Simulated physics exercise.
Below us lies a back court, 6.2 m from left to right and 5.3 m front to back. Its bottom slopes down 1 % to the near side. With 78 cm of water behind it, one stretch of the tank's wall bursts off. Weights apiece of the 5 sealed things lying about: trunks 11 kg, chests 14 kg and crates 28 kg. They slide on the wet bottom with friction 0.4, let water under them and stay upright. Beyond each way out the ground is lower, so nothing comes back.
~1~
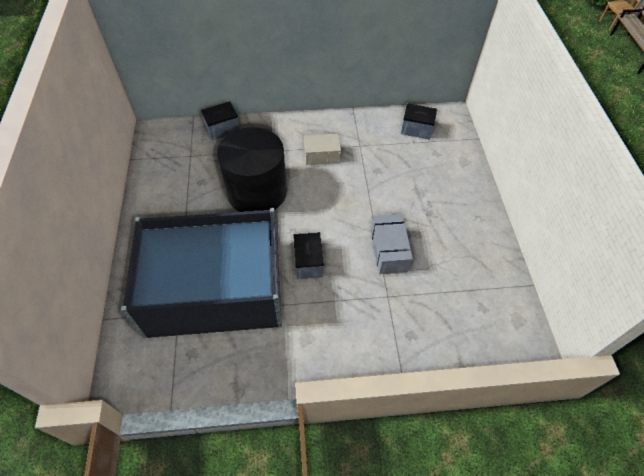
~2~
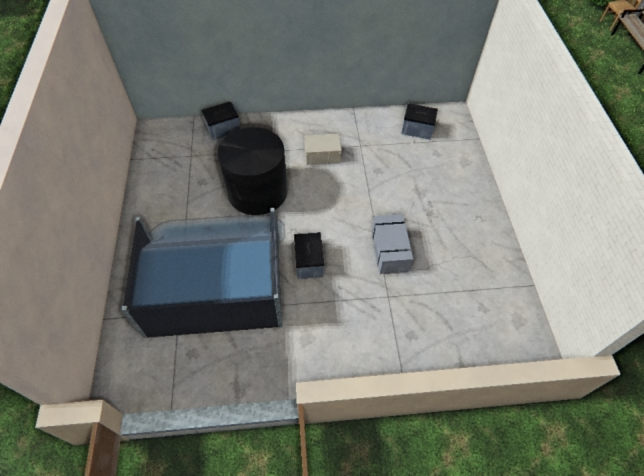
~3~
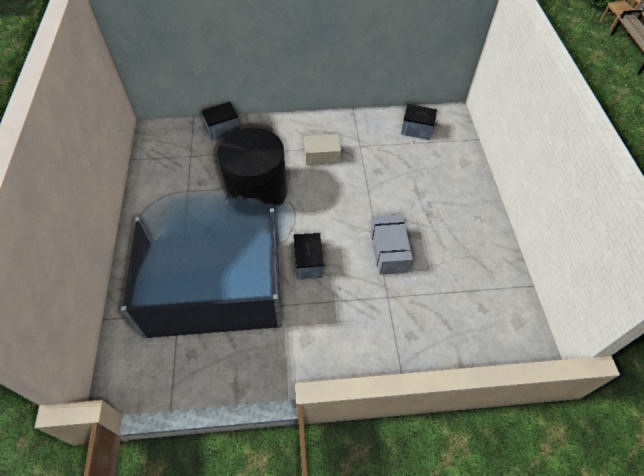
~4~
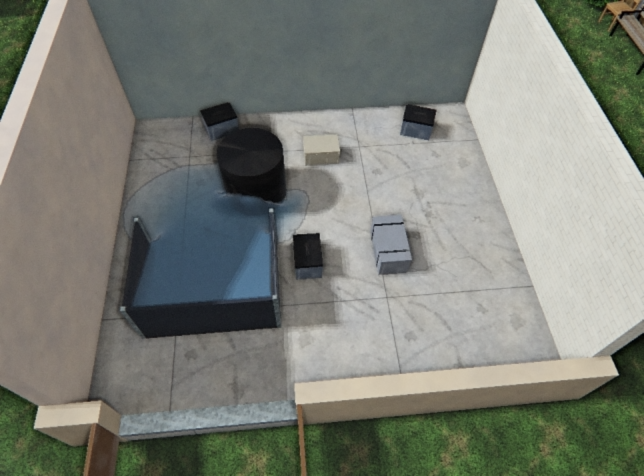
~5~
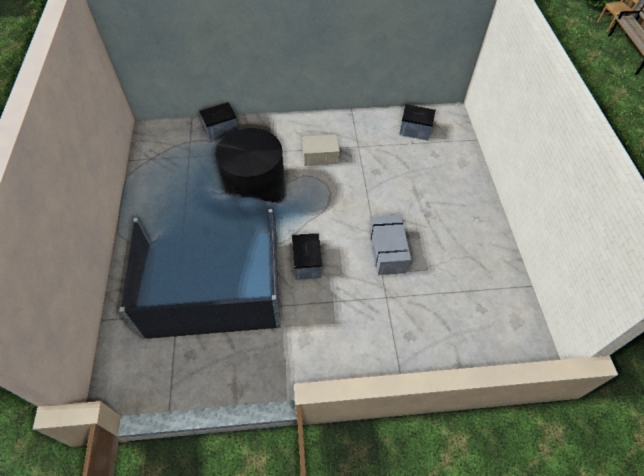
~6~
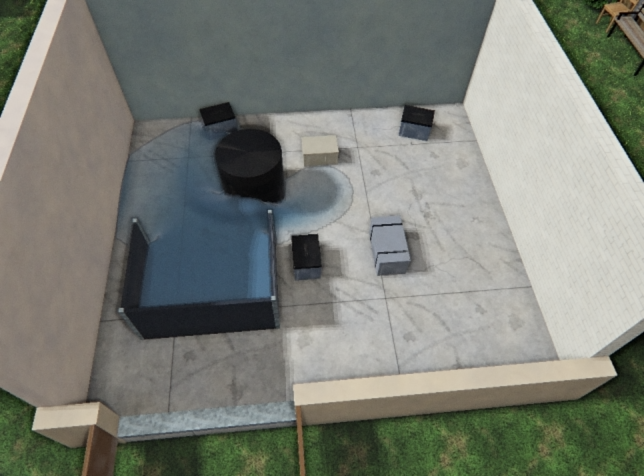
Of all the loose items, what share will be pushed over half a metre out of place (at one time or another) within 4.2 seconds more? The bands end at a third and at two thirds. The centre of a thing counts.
It is at least two thirds.
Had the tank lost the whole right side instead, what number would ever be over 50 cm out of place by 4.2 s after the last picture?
Then 3.
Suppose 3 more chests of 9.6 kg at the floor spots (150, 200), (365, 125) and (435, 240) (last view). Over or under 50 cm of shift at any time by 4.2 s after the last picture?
In turn: Over, more, past it.
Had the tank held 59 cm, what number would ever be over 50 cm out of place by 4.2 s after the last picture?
Then 3.
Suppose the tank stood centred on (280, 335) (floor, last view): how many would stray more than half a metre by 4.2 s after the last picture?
In that case 4 of them.
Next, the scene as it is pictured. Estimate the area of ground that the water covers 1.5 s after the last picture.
Roughly 21 m2.
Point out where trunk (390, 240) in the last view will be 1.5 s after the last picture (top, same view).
Near (426, 243).
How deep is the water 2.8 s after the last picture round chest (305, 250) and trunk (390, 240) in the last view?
About 1 and 3 cm.
Then, 0.4 s after the last picture 0 of 5 are over 50 cm from their spots; 0 afloat.
Then, 1.5 s after the last picture 2 of 5 are over 50 cm from their spots; 0 afloat.
Then, 2.8 s after the last picture 3 of 5 are over 50 cm from their spots; 1 afloat.
Then, 4.2 s after the last picture 3 of 5 are over 50 cm from their spots, and 4 have been at some point; 2 afloat.
